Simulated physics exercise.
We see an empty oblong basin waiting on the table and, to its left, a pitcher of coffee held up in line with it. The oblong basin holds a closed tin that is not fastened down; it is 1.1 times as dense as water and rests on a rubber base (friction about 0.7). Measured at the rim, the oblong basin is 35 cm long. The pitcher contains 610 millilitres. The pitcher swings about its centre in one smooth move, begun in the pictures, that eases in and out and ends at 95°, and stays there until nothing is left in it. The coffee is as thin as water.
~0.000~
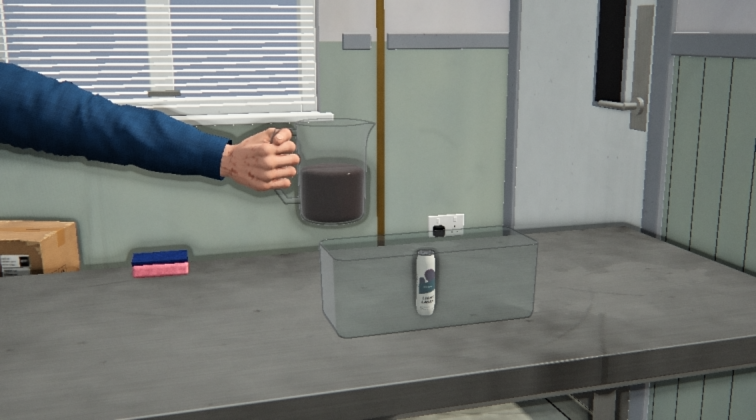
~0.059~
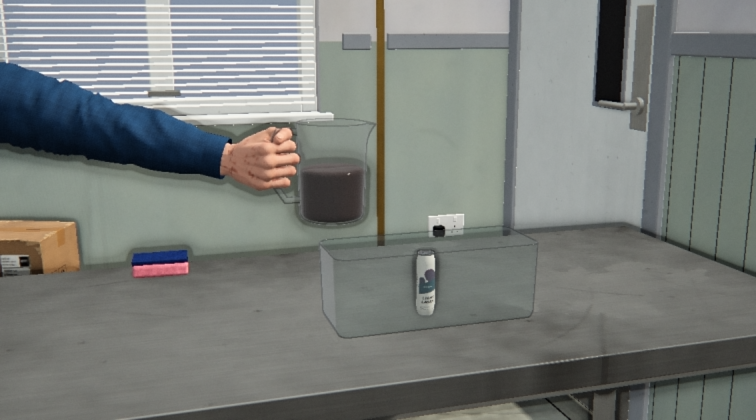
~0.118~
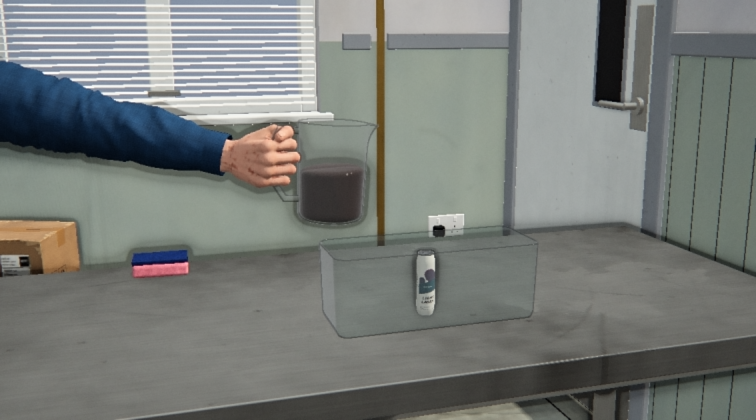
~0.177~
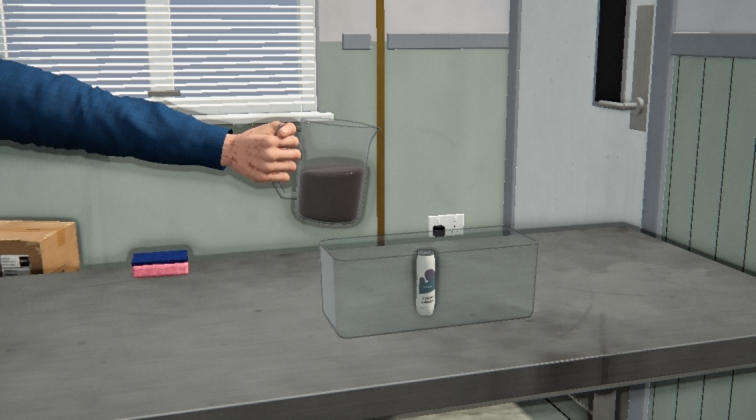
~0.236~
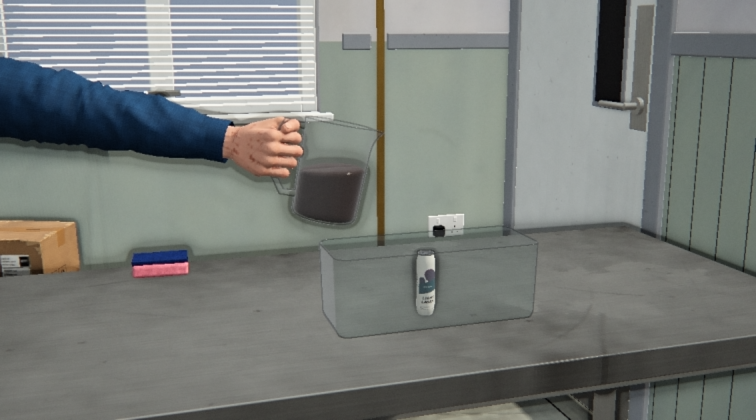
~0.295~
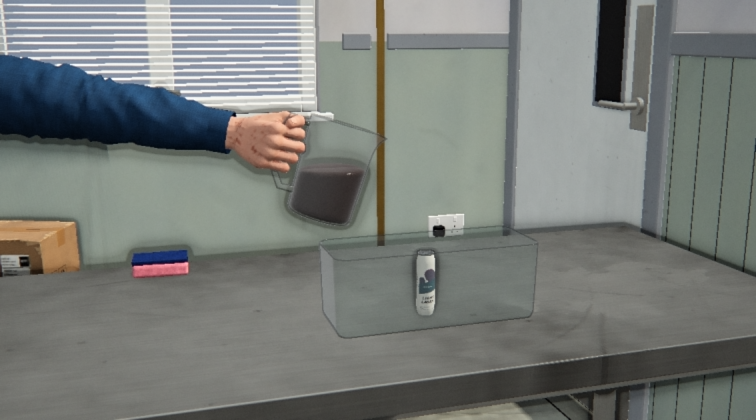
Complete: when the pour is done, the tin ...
... has tipped over.
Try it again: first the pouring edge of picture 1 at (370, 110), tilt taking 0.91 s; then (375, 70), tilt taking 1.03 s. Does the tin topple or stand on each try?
Trial 1 - tin tips; trial 2 - tin stays standing.
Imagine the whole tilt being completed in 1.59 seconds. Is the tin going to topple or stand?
After the tilt, the tin has tipped over.
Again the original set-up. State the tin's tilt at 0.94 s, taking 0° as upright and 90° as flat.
The tilt comes to near 0°.
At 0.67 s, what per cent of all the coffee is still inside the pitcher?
Remaining: Near 98 % of the total.
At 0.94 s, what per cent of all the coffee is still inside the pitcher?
58 in a hundred, give or take.
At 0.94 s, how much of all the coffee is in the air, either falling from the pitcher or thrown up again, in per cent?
Around 20 percent of the liquid.
By 0.67 s the tilt is 69° and 99 per cent is still to pour; the tin stands where it began.
By 0.94 s the tilt is 93° and 58 per cent is still to pour; the tin stands where it began.
By 1.22 s the tilt is 95° and 19 per cent is still to pour; the tin lies on its side.
By 1.53 s the tilt is 95° and 5 per cent is still to pour; the tin lies on its side.
At rest the tin lies on its side.
